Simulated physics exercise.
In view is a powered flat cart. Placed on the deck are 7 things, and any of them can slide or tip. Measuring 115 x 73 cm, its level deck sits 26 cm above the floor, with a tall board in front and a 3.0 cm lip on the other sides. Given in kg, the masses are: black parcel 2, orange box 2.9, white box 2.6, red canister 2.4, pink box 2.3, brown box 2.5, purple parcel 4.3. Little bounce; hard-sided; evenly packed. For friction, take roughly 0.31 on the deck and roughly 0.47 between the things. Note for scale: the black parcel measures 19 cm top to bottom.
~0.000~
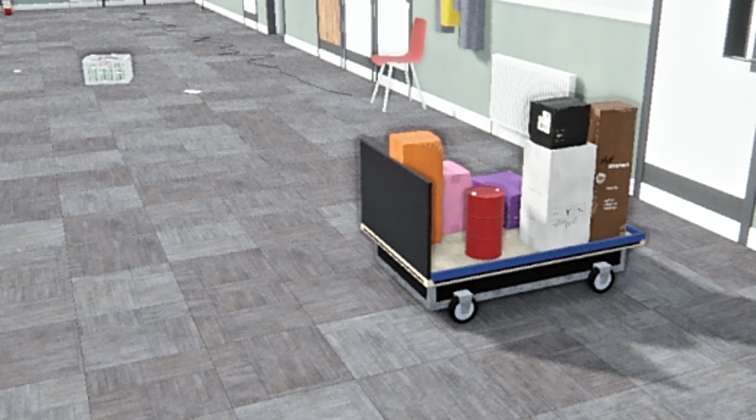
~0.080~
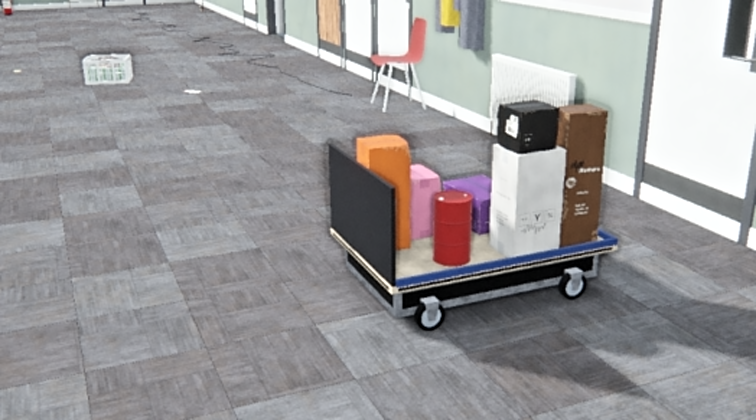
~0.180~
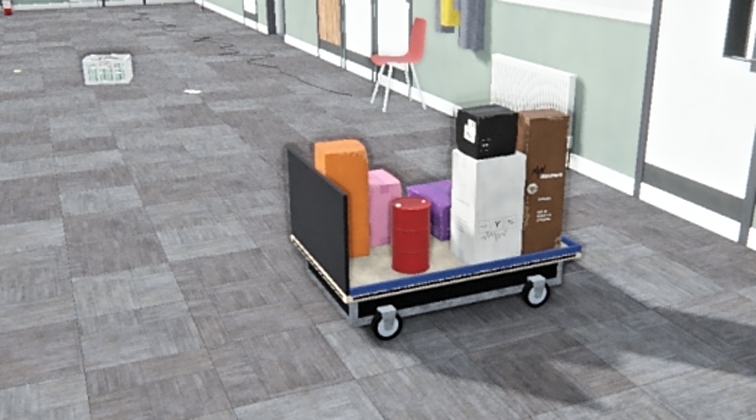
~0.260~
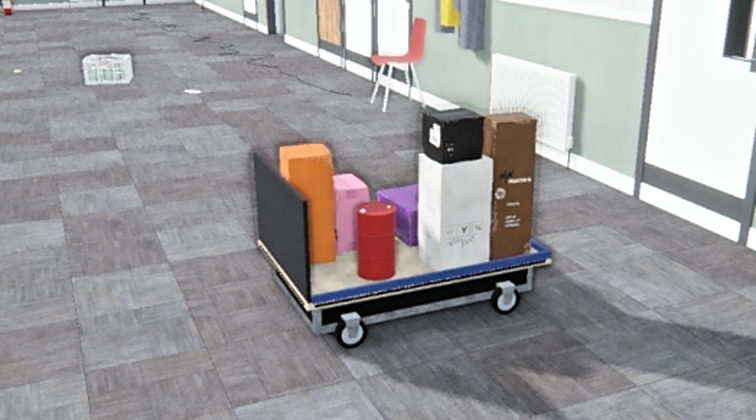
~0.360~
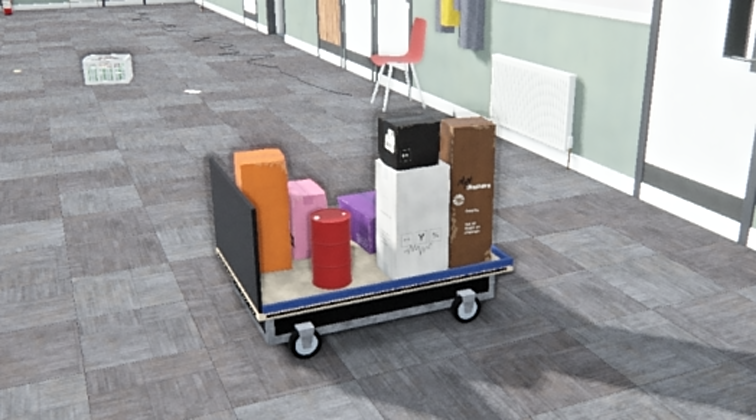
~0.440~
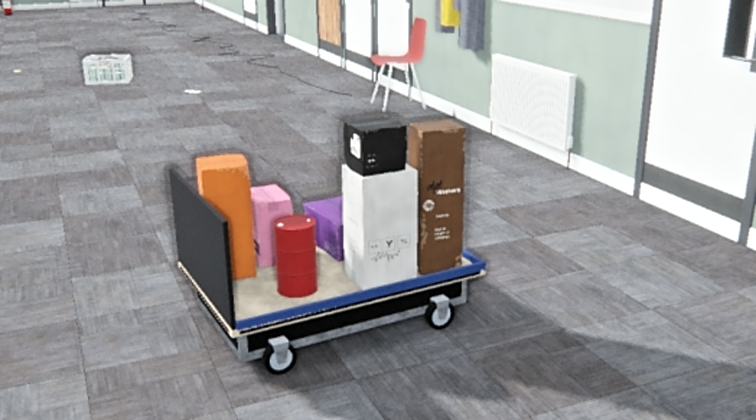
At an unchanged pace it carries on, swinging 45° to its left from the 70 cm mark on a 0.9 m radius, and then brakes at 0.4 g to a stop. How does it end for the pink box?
The pink box ends up knocked down.
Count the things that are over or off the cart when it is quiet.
5.
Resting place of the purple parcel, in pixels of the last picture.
Rest position, about (106, 391) px.
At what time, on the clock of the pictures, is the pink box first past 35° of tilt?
About 0.6 seconds.
By 0.74 s, cart has run 155 cm, turned 43°; orange box and pink box now off the cart; black parcel tilted 10°; red canister 32 cm from its spot.
By 1.24 s, cart has run 225 cm, turned 45°; black parcel tilted 50°; brown box tilted 51°; white box tilted 49°.
When it is over (2.1 s), off the cart and tipped over, black parcel, orange box and pink box; lying over on the deck, white box and brown box; not toppled but over 10 cm from the start, red canister and purple parcel.
